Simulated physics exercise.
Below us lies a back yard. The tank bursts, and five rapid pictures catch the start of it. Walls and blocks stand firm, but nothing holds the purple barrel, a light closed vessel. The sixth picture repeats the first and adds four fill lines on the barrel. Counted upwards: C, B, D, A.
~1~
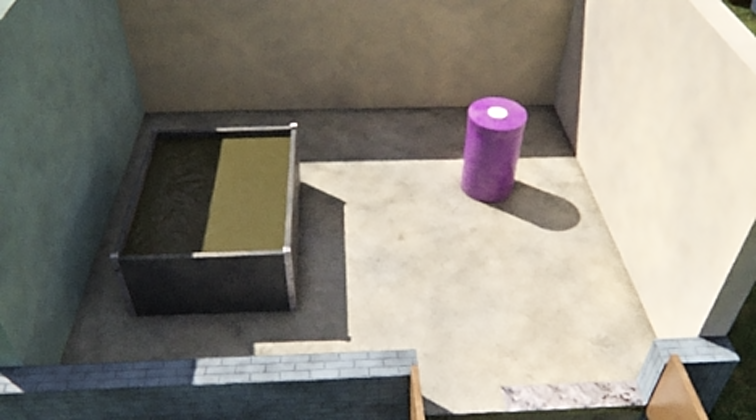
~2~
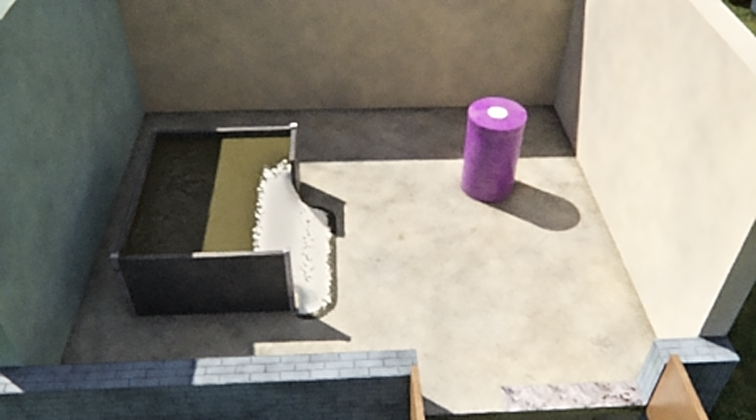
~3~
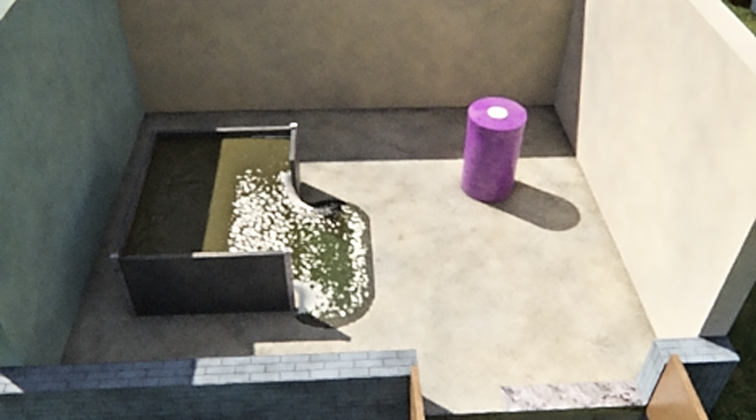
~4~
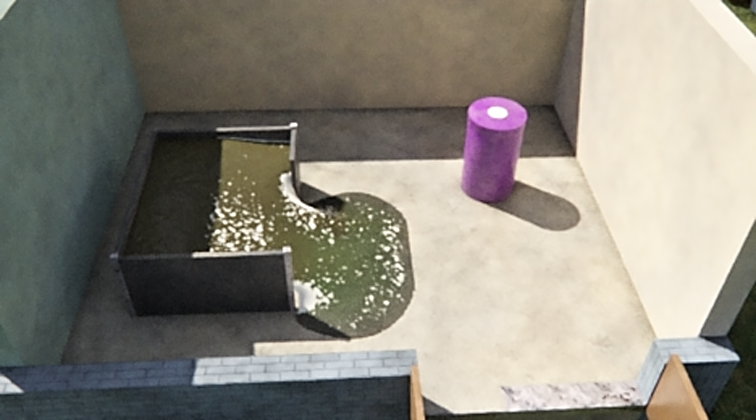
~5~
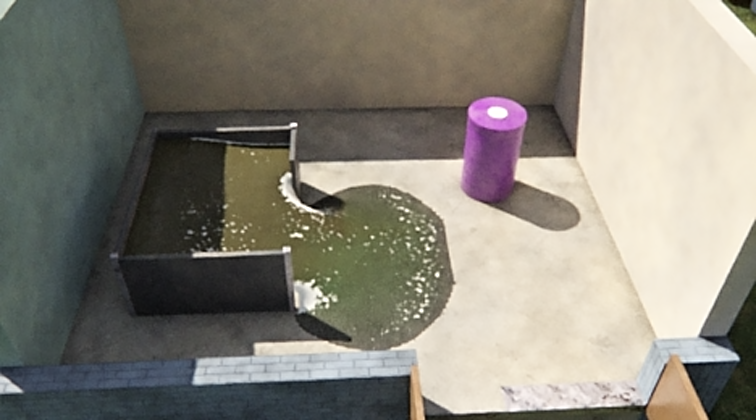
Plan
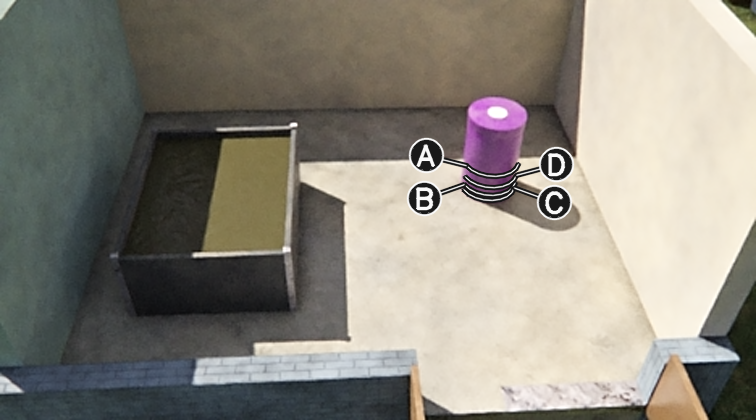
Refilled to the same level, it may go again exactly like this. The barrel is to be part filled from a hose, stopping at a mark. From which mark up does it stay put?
Level D just does it.
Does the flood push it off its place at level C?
Yes, that goes wrong.
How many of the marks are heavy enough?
Two.
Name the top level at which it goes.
Here it is level B.
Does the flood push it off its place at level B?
Yes.
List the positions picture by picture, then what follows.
In the first frame, lid of the purple barrel at (497, 113); tank full, its middle at (215, 192); open gate at (535, 348).
In the second frame, water covers 3 % of the ground, mostly out of sight from here.
In the third frame, 5 % of the ground under water, its edge towards the barrel at (354, 210).
In the fourth frame, 9 % of the ground under water, its edge towards the barrel at (384, 205).
In the fifth frame, lid of the purple barrel at (497, 113); 14 % of the ground under water, its edge towards the barrel at (428, 216).
In white, A at (495, 176); B at (493, 195); C at (492, 200); D at (494, 187); from the bottom up C, B, D, A.
With A, it does not move.
With B, it is pushed about its own width away.
With C, it is pushed about 3 times its own width away.
With D, it does not move.
